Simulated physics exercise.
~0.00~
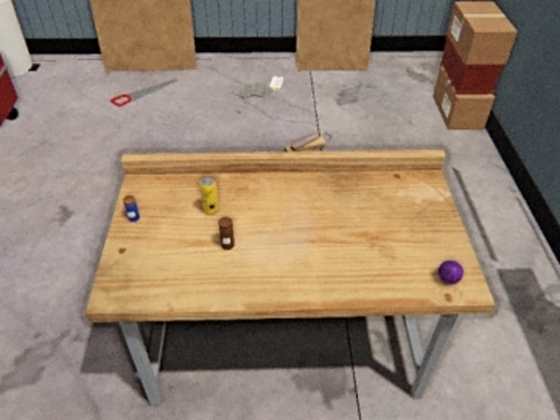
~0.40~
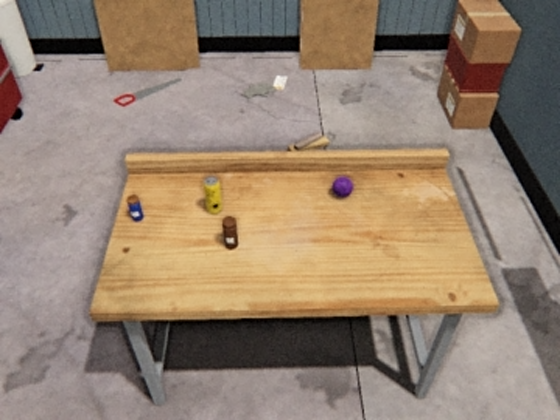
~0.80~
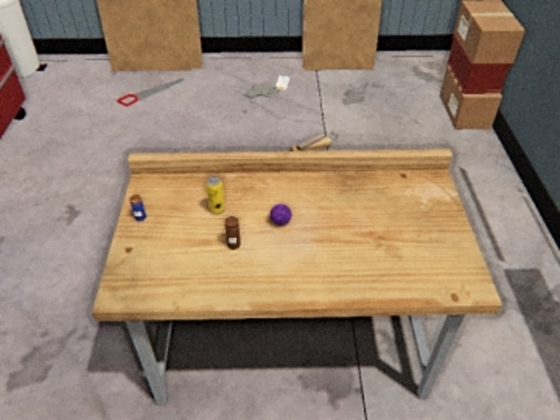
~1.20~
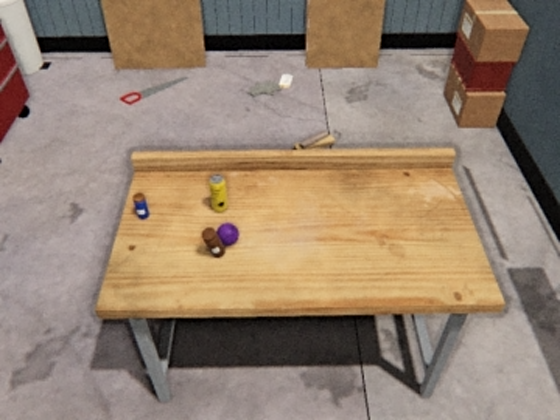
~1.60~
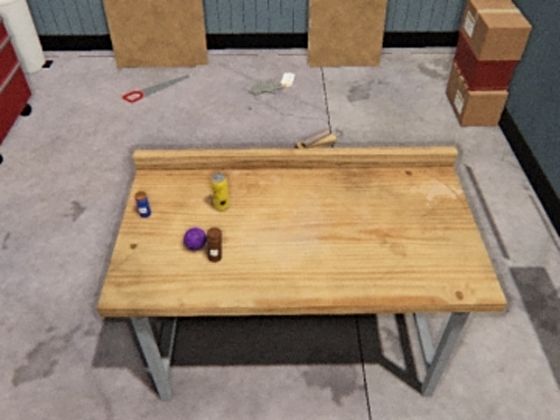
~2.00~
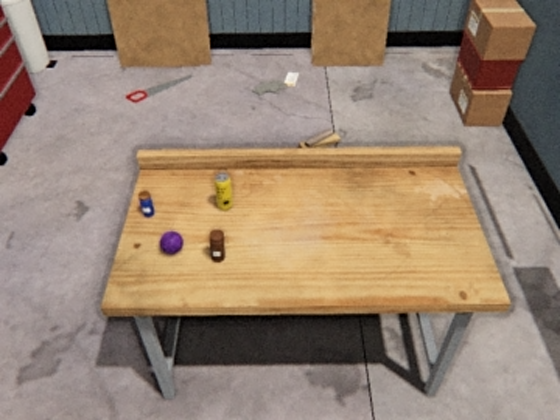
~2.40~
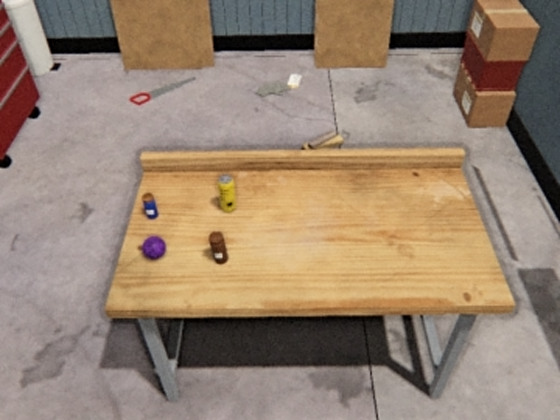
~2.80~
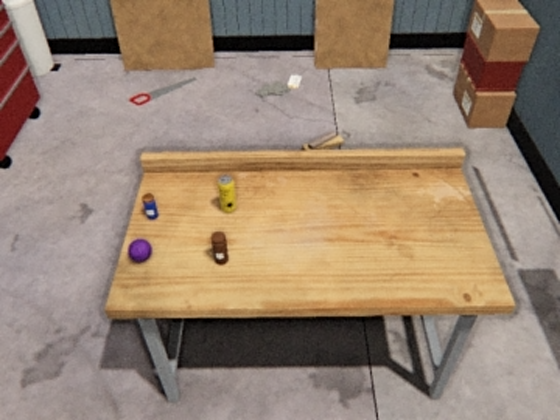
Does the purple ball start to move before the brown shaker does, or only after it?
The purple ball moves first, travelling to the rail and back across the table while the brown shaker stands still. The shaker only shifts and tilts once the ball reaches it.
